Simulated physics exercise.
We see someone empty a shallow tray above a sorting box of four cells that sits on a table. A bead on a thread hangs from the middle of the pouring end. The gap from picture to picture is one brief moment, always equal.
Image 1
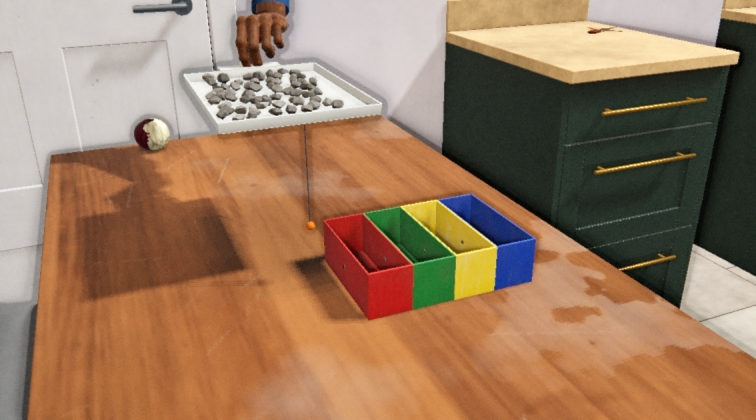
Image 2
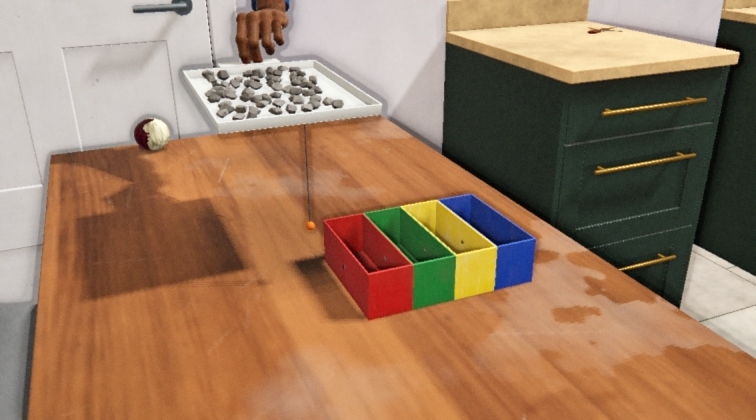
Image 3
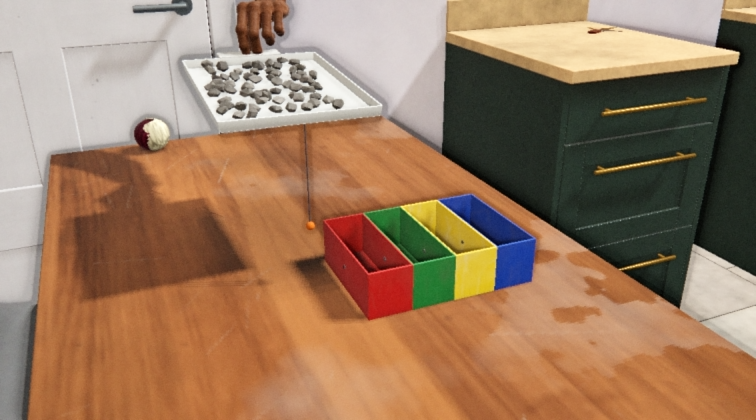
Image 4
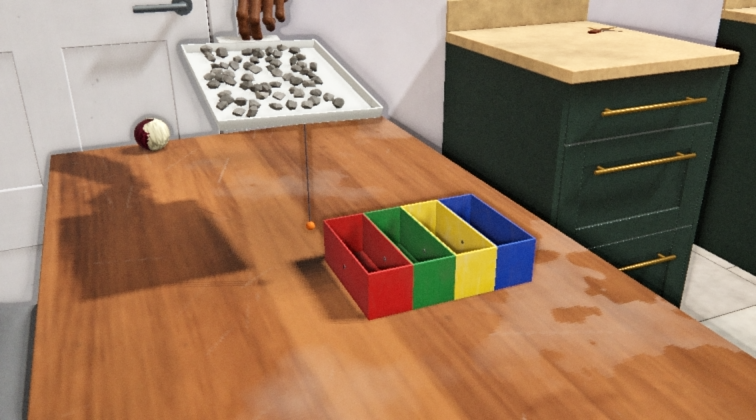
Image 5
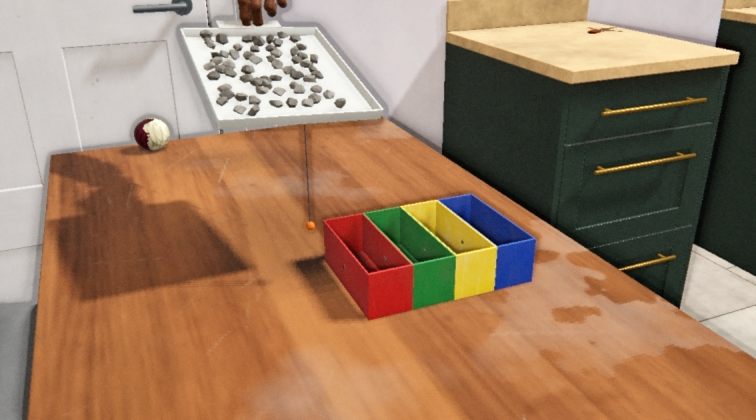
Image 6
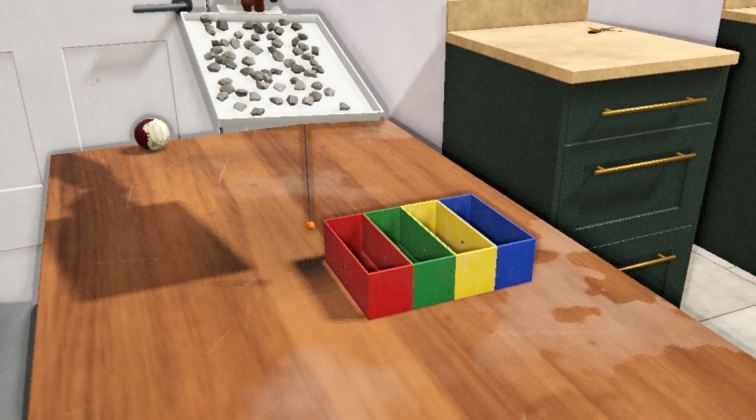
A hand raised the back of a white tray of gravel, tilting it toward the front and slightly right, and a few bits shifted, while the red, green, yellow and blue box sat still.
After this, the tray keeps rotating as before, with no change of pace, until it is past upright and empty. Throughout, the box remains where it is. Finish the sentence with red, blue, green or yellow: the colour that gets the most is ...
... Red.
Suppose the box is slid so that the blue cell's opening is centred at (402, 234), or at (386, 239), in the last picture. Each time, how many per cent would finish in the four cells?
Some 90 percent, followed by some 90 percent.
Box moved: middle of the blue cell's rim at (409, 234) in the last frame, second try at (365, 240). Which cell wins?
The yellow one, then the cell in blue.
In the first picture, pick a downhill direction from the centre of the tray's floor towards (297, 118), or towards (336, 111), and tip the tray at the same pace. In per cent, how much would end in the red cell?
Lab note: Case 1 near 20 %, case 2 near 50 %.
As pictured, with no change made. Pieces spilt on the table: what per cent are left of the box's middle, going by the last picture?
About 90 %.
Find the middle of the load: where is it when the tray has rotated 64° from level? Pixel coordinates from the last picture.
I'd put it at about (329, 104).
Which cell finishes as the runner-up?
The cell in green.
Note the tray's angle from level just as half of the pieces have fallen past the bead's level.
About 85 degrees.
Soon after the last picture, tray tipped steeply; nearly all on the tray; a small part falling or outside the box.
A little later, tray tipped past a quarter turn; about a quarter on the tray; about a third in the red cell; a small part in the green cell; a stray few in the yellow cell; about a third falling or outside the box.
Later still, tray tipped past a quarter turn; about half in the red cell; about a quarter in the green cell; a stray few in the yellow cell; about a third falling or outside the box.
At rest, tray tipped past a quarter turn; about half in the red cell; about a quarter in the green cell; a stray few in the yellow cell; none in the blue cell; about a third outside the box.
